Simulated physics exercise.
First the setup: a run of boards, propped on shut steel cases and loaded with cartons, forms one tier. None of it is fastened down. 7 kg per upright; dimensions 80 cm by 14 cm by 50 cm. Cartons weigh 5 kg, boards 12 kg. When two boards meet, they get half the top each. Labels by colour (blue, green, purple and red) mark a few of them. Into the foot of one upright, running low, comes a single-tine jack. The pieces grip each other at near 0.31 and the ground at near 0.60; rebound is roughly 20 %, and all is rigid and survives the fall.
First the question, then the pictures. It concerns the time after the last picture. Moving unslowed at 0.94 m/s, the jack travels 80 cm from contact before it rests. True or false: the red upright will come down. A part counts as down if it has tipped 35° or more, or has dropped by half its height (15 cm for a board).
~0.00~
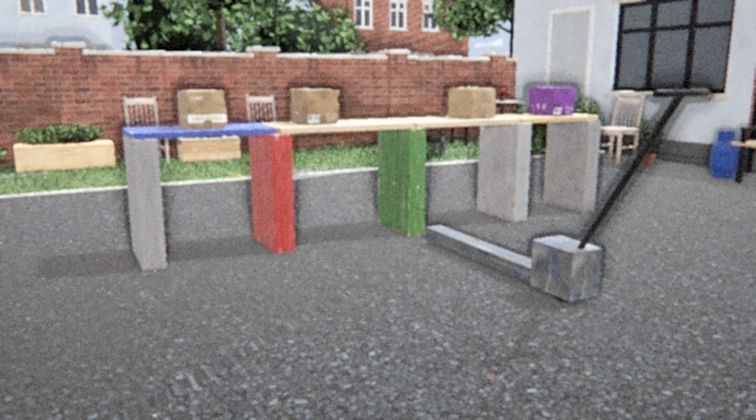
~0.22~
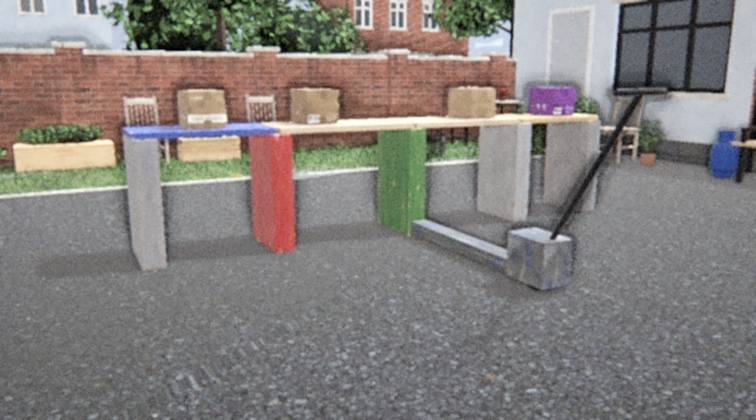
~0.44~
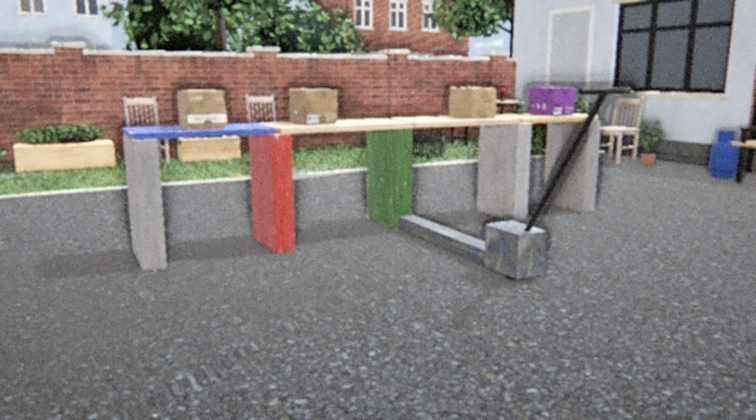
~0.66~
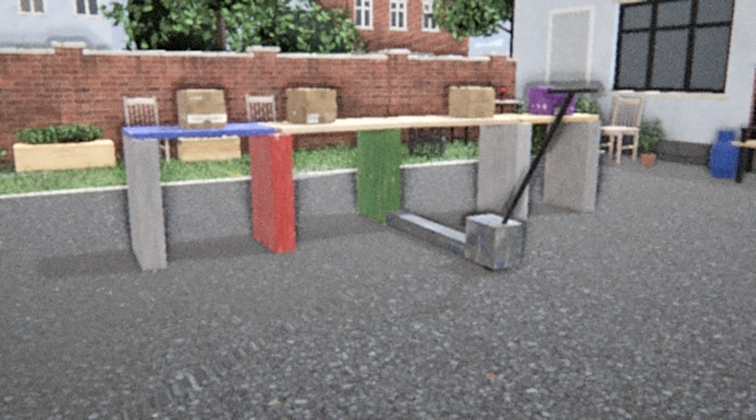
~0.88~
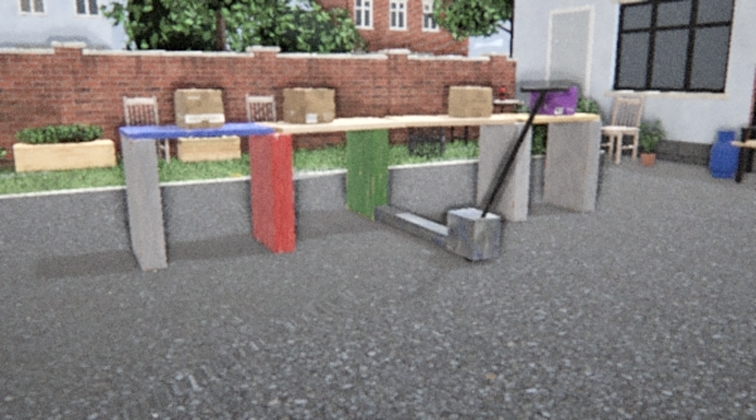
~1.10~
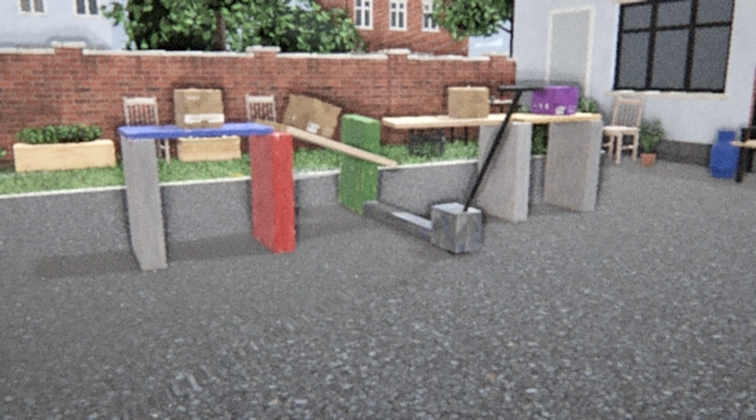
True.
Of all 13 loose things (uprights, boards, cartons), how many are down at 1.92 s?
By that time the tally stands at 12.
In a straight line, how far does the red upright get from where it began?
Start and end are some 45 cm apart.
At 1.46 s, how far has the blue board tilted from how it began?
Tilt: Approx. 10°.
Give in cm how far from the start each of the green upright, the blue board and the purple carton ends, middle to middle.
Here green ends up 90 centimetres away, blue 70 centimetres and purple 60 centimetres.
After 1.46 s, 5 of the 13 pieces down; red upright leaning 54°; blue board leaning 12°.
After 1.92 s, 12 of the 13 pieces down; red upright on its side; purple carton leaning 40°, 37 cm lower.
At rest (4.3 s), 12 of the 13 pieces down; red upright on its side; purple carton leaning 9°, 57 cm lower; blue board 63 cm lower. As the last picture would show them, middles, red upright near (245, 244), purple carton near (523, 167).
